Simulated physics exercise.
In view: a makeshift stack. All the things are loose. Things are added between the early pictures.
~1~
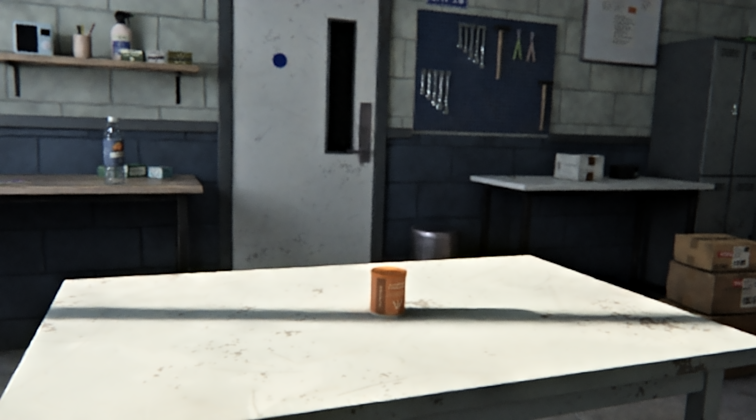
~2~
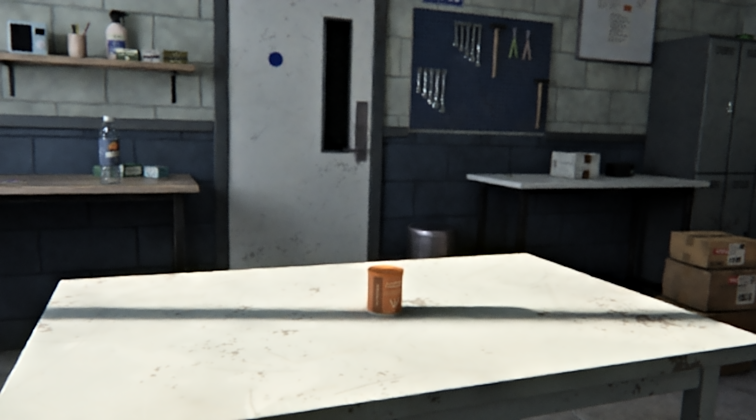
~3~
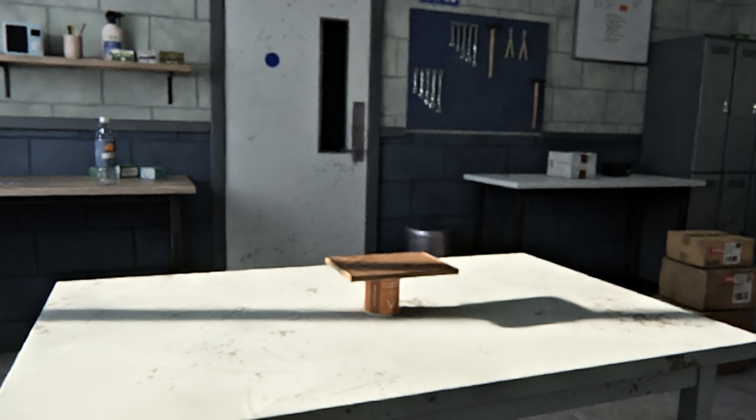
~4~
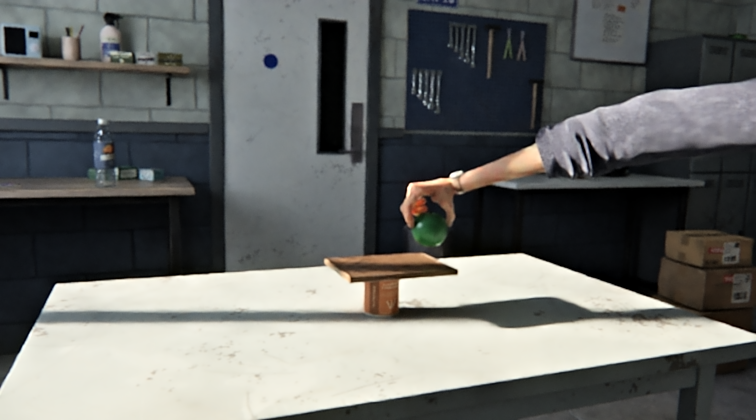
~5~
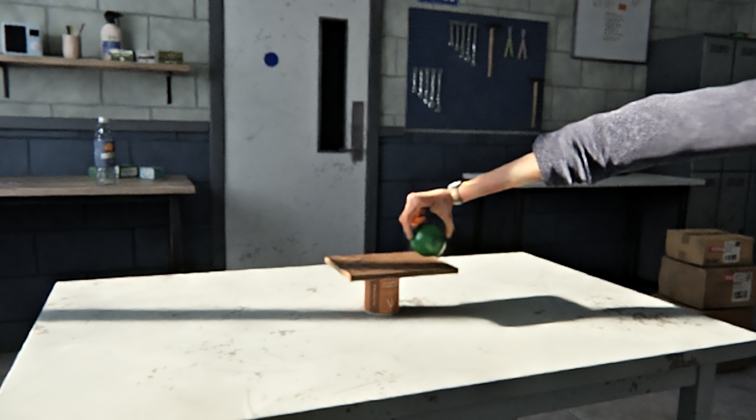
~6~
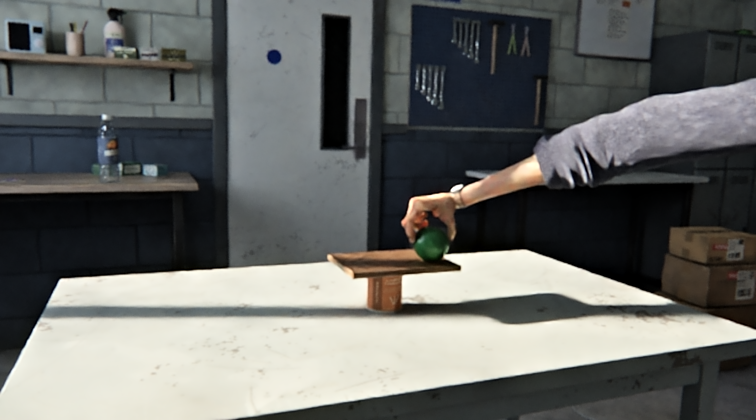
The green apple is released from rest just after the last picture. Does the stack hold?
It gives way.
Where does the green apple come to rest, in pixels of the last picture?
Near (462, 291).
Then, 0.50 s on from there, green apple now fallen; brown lid turned 49° from how it was put.
Then, 0.60 s on from there, brown lid turned 57° from how it was put.
In the end, fallen, green apple; toppled in the stack, brown lid; orange tin unmoved. At the end, from the last picture's camera, green apple near (463, 291). The stack loses its balance.
